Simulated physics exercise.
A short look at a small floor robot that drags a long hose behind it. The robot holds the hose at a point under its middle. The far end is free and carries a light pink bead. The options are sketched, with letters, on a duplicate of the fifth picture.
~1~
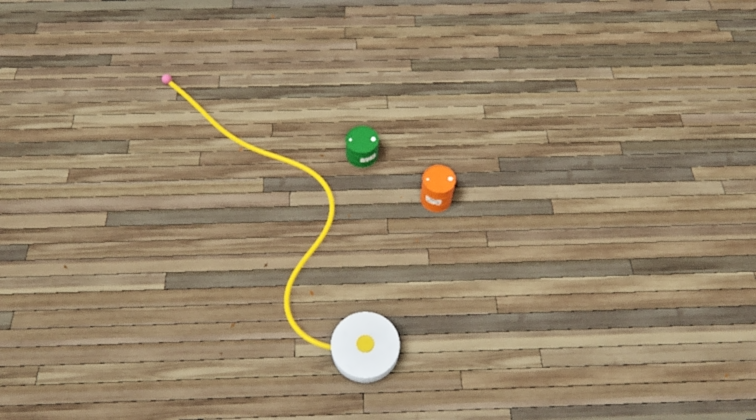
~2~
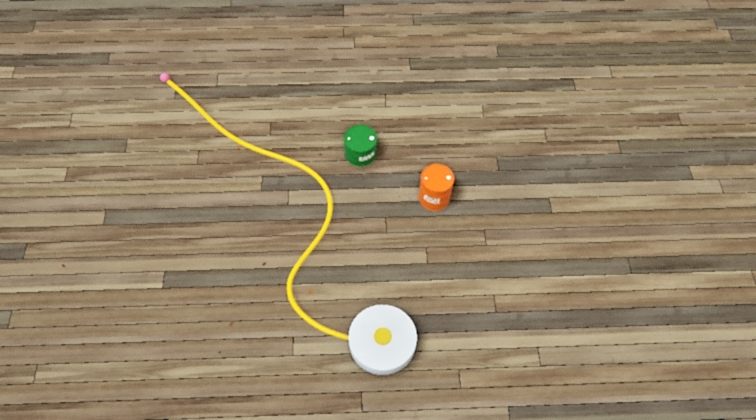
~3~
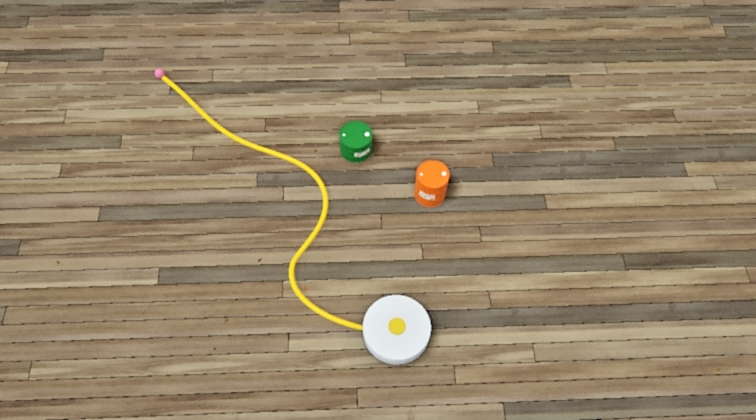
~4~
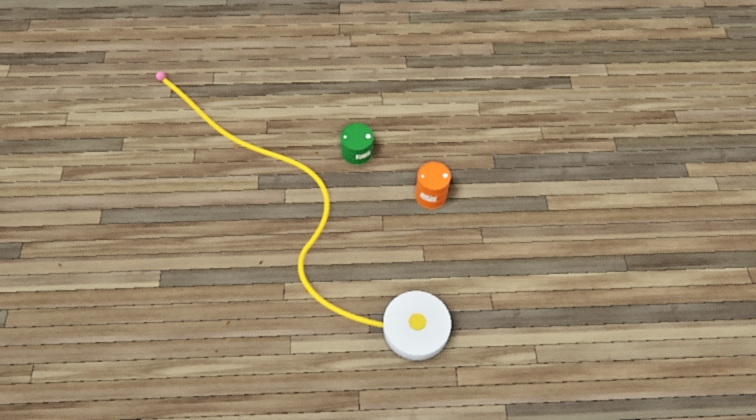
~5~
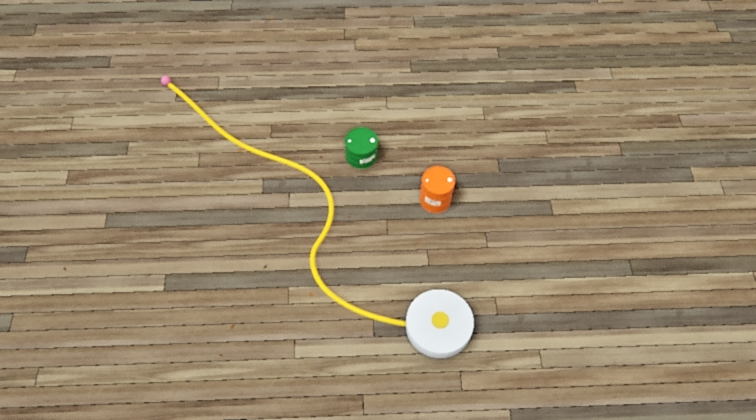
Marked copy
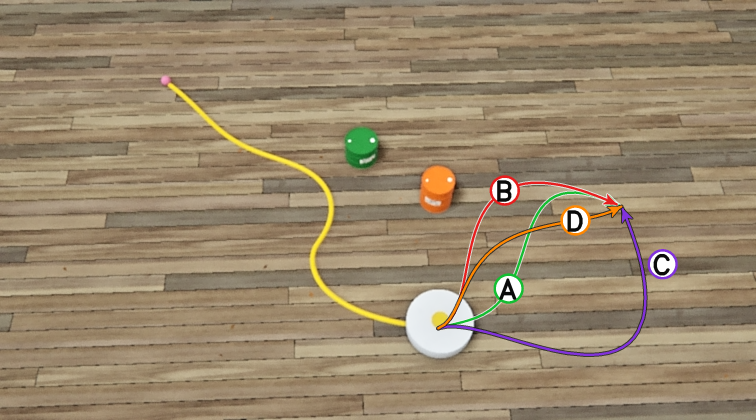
White disc-shaped robot sliding right across a wooden floor, dragging one end of a yellow hose below green and orange containers.
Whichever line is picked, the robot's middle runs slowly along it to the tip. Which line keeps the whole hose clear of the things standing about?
Line C does it.
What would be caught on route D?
It is the orange keg.
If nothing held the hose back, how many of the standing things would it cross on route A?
It sweeps two.
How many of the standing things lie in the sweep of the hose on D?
It sweeps one.
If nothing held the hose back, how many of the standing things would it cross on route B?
In all, two.
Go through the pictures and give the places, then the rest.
The first picture shows robot (365, 348); free end (167, 79); green pot (362, 147).
The second picture shows robot (382, 340); free end (165, 78).
The third picture shows robot (397, 330); orange keg (431, 184).
The fourth picture shows robot (417, 326); green pot (357, 144).
The fifth picture shows robot (439, 324); free end (166, 81); green pot (361, 148); orange keg (437, 190).
On the marked copy, A from (438, 328) via (526, 244) to (619, 205); B from (438, 328) via (490, 203) to (617, 204); C from (438, 328) via (616, 350) to (622, 209); D from (438, 328) via (507, 240) to (621, 207).
Following C. Soon after the start, robot (573, 350), middle of the hose (354, 226), free end (195, 105).
Later, robot (648, 278), middle of the hose (405, 249), free end (230, 132).
In the end, robot (625, 201), middle of the hose (406, 247), free end (230, 132); nothing has been touched.
As for the rest, A meets the green pot and orange keg; B meets the green pot and orange keg; D meets the orange keg.
